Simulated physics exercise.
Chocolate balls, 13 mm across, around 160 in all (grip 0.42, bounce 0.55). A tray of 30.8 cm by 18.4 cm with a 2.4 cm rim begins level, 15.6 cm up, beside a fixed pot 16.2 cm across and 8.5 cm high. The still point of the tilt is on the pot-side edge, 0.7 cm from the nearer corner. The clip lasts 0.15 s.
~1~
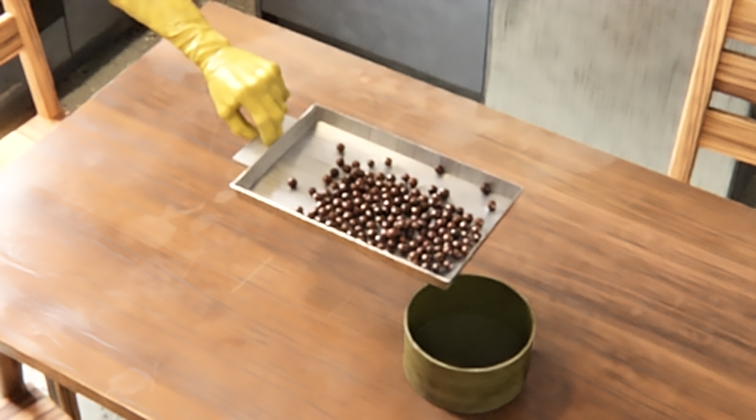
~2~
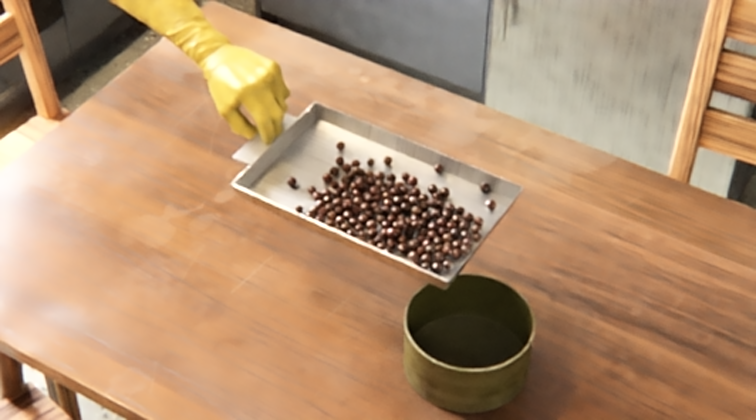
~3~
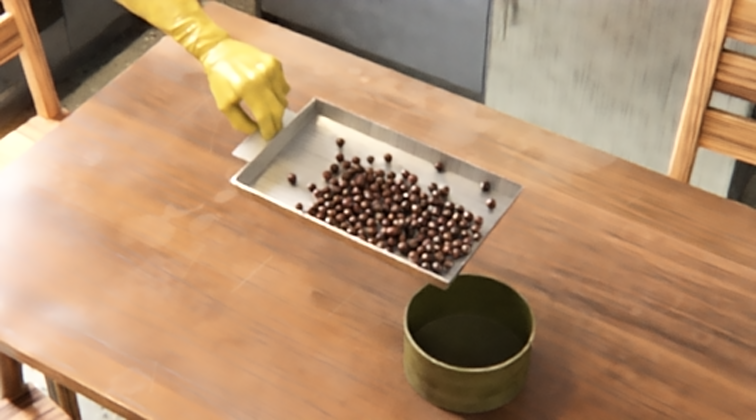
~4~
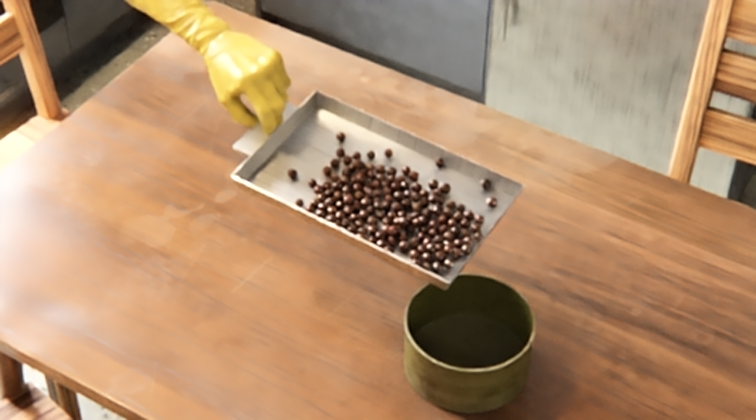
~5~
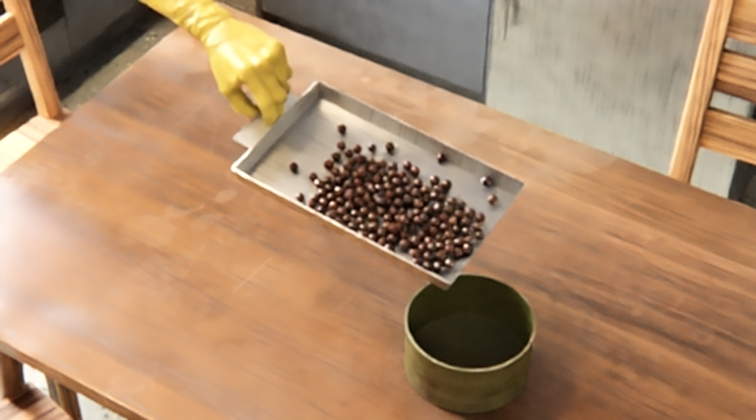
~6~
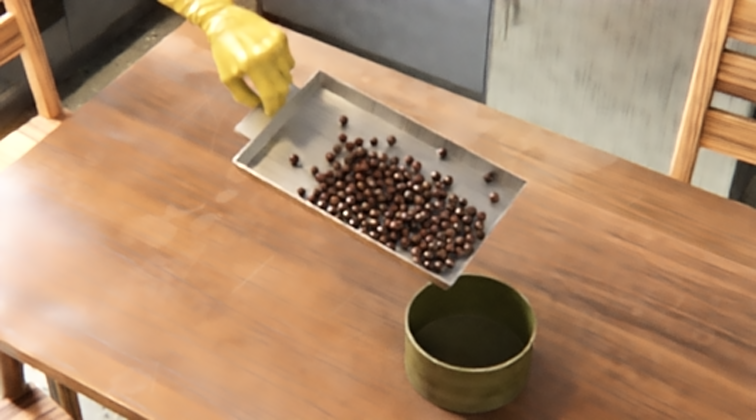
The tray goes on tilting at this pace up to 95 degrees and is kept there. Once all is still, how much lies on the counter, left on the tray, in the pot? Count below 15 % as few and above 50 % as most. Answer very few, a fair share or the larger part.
On the counter: A fair share; left on the tray: Very few; in the pot: The larger part.
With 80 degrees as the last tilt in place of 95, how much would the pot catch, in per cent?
It would be near 60 per cent.
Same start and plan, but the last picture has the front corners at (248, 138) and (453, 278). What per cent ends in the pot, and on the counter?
Pot 35, counter 65.
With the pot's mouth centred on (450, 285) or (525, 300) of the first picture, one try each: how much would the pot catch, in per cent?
About 0 and 10 per cent.
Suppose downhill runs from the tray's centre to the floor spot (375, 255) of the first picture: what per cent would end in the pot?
Some 20 per cent.
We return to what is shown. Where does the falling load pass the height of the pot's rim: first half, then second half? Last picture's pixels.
At about (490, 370), then at (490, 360).
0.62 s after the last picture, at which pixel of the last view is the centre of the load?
Around (462, 243).
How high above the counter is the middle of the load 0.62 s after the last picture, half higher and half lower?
Some 24 cm.
Then, 0.37 s after the last picture, tilt 51 degrees; the tray holds 100 %, the pot 0 %.
Then, 0.62 s after the last picture, tilt 79 degrees; the tray holds 90 %, the pot 0 %.
Then, 0.97 s after the last picture, tilt 95 degrees; the tray holds 0 %, the pot 50 %.
In the end, counter 45 %, tray 0 %, pot 55 %.
